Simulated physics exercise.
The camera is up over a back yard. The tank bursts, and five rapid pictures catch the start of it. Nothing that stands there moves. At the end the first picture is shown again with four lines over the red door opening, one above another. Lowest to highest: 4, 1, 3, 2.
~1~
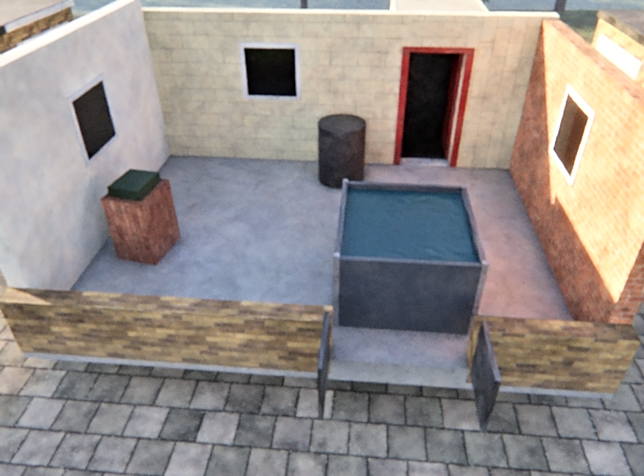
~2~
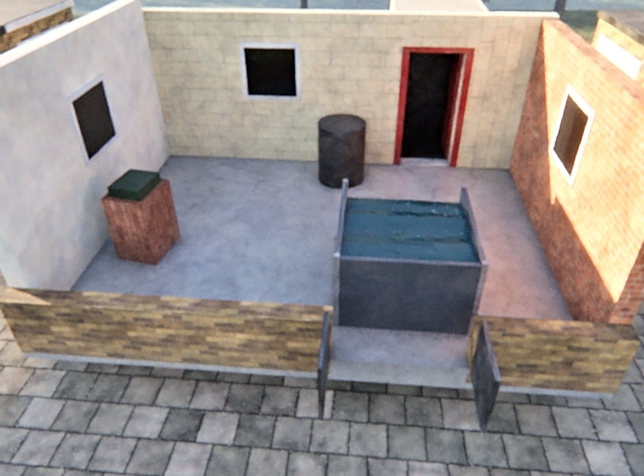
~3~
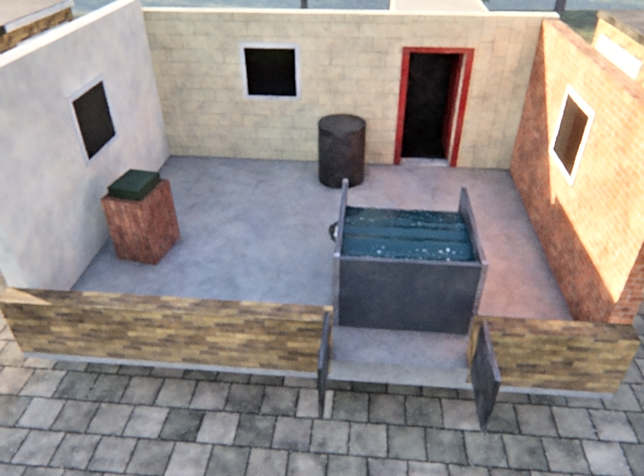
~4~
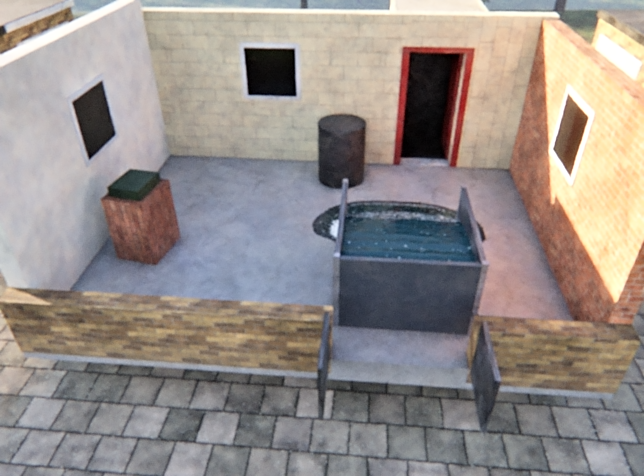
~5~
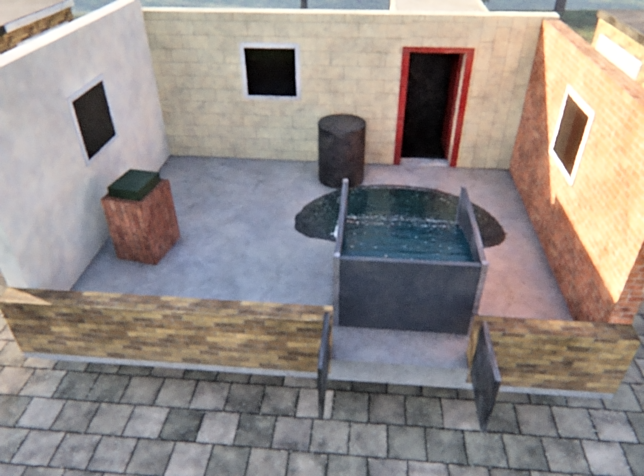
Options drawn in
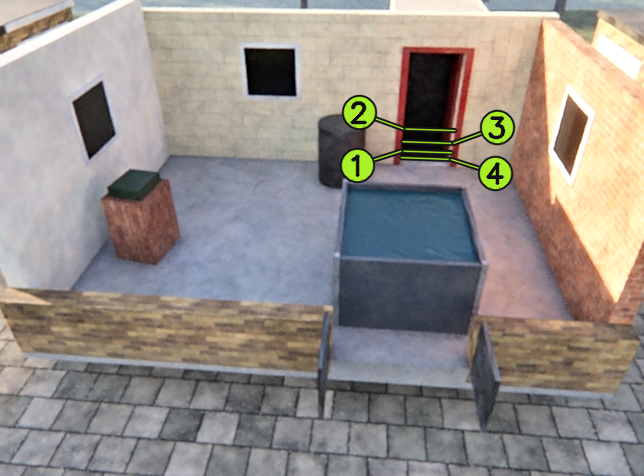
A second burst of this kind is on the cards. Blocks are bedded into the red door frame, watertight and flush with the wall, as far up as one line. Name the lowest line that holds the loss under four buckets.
Line 3.
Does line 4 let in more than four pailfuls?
Yes, it does.
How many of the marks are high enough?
Two.
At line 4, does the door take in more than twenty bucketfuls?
Yes, clearly.
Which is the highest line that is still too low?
That is line 1.
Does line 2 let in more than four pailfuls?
No, that is safe.
In lime, 1 at (426, 151); 2 at (429, 129); 3 at (427, 142); 4 at (425, 158); from the bottom up 4, 1, 3, 2.
If 1 is chosen, about 11 bucketfuls get in.
If 2 is chosen, nothing gets over.
If 3 is chosen, a splash gets over, under a bucket.
If 4 is chosen, dozens of bucketfuls pour in.
